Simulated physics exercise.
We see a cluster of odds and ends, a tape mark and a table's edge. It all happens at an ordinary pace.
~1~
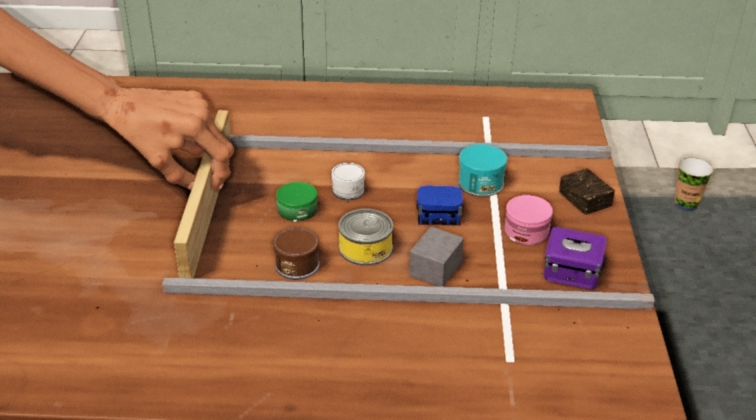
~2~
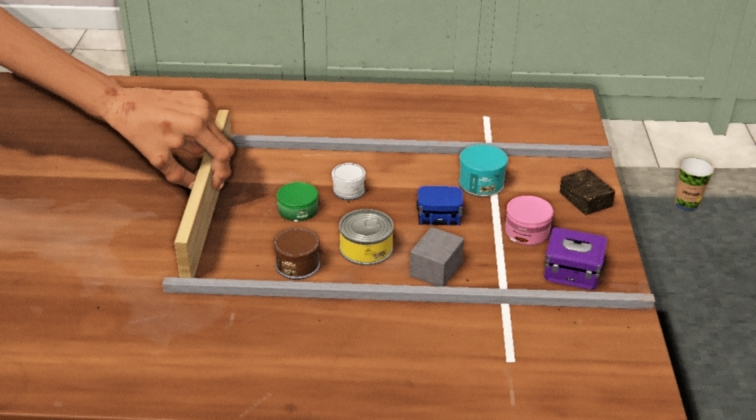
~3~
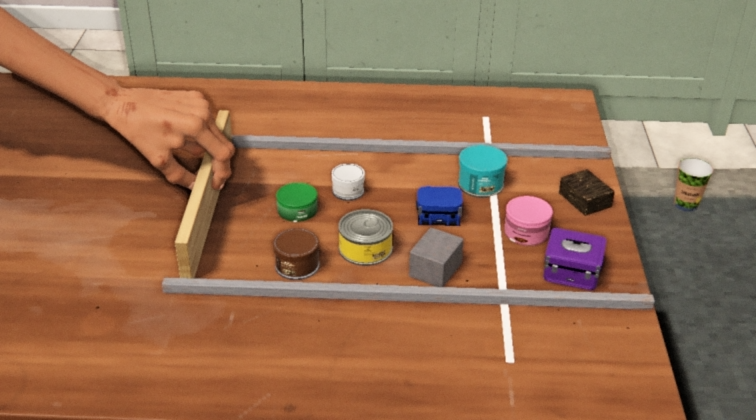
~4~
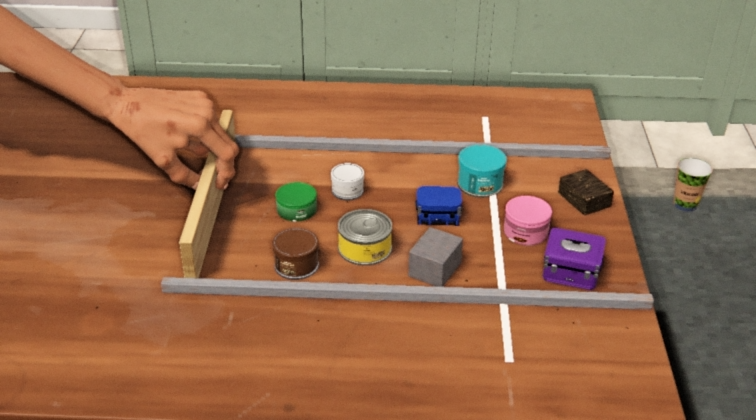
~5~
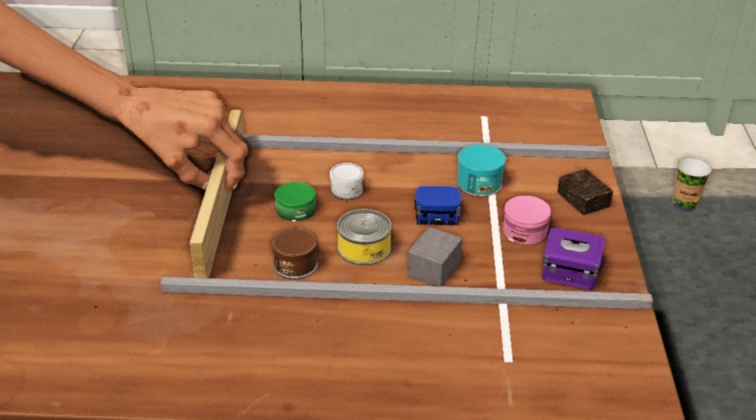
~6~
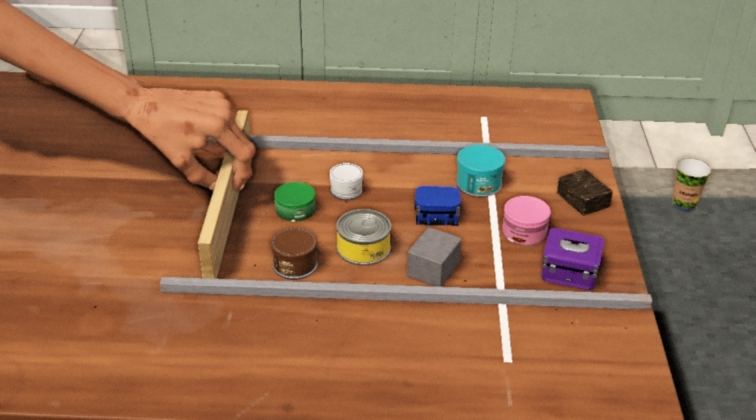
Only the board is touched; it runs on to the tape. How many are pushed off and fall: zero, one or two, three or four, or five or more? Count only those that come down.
Outcome: The number that fall off is zero.
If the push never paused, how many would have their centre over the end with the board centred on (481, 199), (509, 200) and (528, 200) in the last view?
Place by place, 0, 0 and 1.
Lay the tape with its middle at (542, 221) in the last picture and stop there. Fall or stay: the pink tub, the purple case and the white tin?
The pink tub falls; the purple case drops off; the white tin holds on.
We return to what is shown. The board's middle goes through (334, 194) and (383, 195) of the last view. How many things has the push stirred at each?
4 and 6.
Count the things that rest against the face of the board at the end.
It touches 4.
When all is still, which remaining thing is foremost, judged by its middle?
It is the purple case.
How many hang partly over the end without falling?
0 of them.
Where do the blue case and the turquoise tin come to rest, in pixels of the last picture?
The blue case stops around (557, 216); the turquoise tin around (537, 166).
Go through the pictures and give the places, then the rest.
In the first picture, black block (587, 191); purple case (574, 259); pink tub (528, 220); board (206, 190); tape (496, 219).
In the second picture, purple case (575, 259); yellow tin (366, 237).
In the third picture, pink tub (528, 221); brown pot (297, 254).
In the fourth picture, black block (586, 192); white tin (348, 182).
In the fifth picture, purple case (572, 259); grey block (435, 257).
In the sixth picture, black block (584, 192); purple case (572, 260); pink tub (526, 221); board (228, 190); tape (494, 219).
Soon after, none off yet; black block at rest near (584, 192); purple case at rest near (572, 260); pink tub at rest near (526, 221).
At rest, the number that fall off is zero.
